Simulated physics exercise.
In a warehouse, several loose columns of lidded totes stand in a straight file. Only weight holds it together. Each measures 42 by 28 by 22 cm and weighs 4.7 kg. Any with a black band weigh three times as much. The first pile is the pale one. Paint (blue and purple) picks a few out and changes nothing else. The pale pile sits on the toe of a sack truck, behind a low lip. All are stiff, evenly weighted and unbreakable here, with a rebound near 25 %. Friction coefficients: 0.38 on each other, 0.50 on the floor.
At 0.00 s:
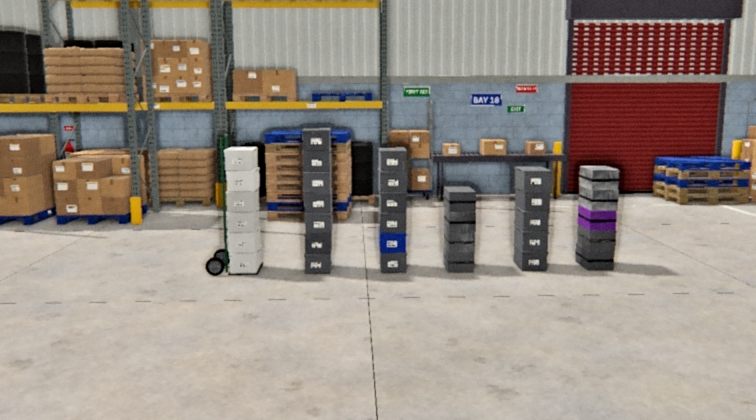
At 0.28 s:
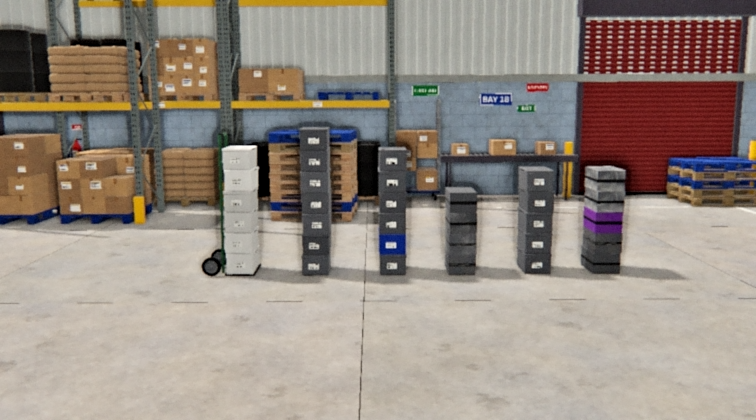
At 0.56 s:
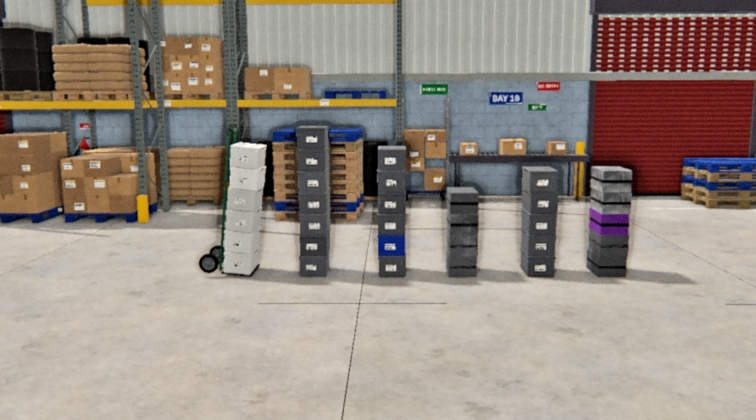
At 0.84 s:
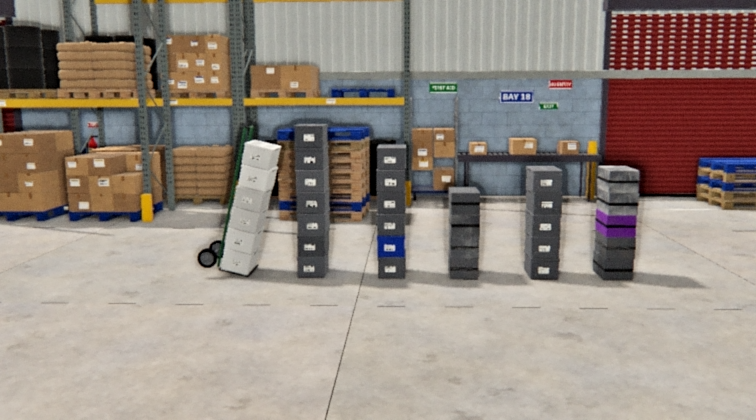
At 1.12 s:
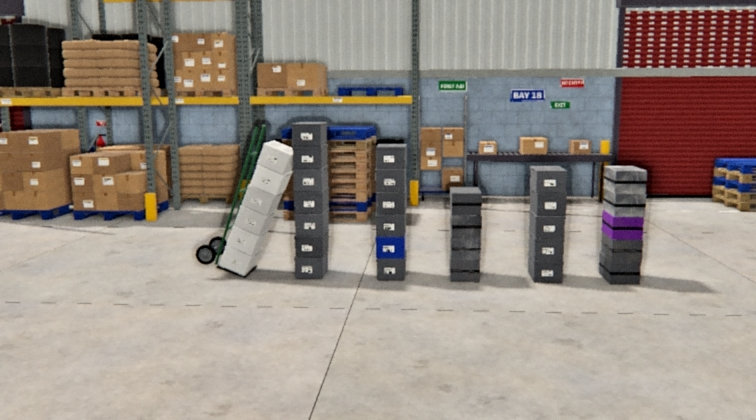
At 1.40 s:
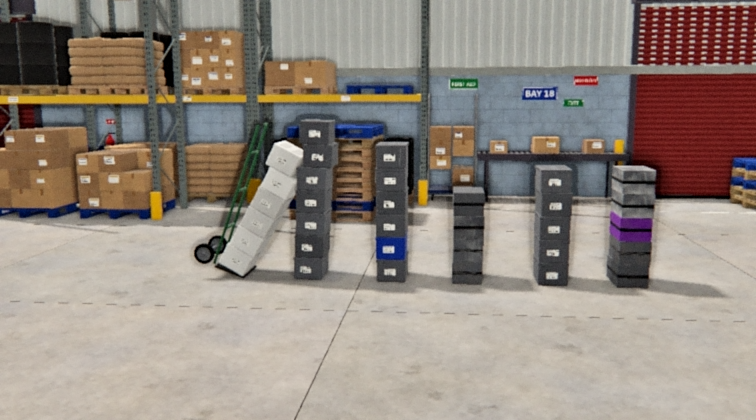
A pale stack of totes on a green sack truck leans right toward dark stacks.
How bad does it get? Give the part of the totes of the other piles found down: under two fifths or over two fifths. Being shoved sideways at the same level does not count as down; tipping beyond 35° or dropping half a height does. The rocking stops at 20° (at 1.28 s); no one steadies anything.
The part is over two fifths.
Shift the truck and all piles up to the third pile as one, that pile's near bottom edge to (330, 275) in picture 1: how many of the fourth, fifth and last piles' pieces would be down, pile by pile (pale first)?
Then fourth 3, fifth 0, last 0.
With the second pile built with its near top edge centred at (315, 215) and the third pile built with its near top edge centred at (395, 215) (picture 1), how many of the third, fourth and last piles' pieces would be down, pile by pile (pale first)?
In that case third 2, fourth 0, last 0.
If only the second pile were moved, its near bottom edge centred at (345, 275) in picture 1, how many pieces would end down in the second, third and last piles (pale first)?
In that case second 0, third 0, last 0.
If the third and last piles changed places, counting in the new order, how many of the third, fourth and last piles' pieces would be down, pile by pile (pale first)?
Then third 5, fourth 4, last 5.
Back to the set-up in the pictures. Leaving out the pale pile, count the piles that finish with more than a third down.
The count is 3.
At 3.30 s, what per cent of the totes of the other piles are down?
At that moment 60 per cent.
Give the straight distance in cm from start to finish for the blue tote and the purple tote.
About: Blue 40, purple 0.
Around 2.02 s, 6 of the pale pile down; none of the 27 other totes down, 7 disturbed.
Around 2.46 s, 6 of the pale pile down; 7 of the 27 other totes down; blue tote tipped 18°.
Around 3.30 s, 6 of the pale pile down; 16 of the 27 other totes down; blue tote tipped 65°, 15 cm lower.
Finally (4.2 s), 6 of the pale pile down; 16 of the 27 other totes down; blue tote tipped 64°, 15 cm lower; purple tote unmoved. That is 59 per cent. Seen by the last camera, middles, blue tote near (433, 260), purple tote near (630, 226).
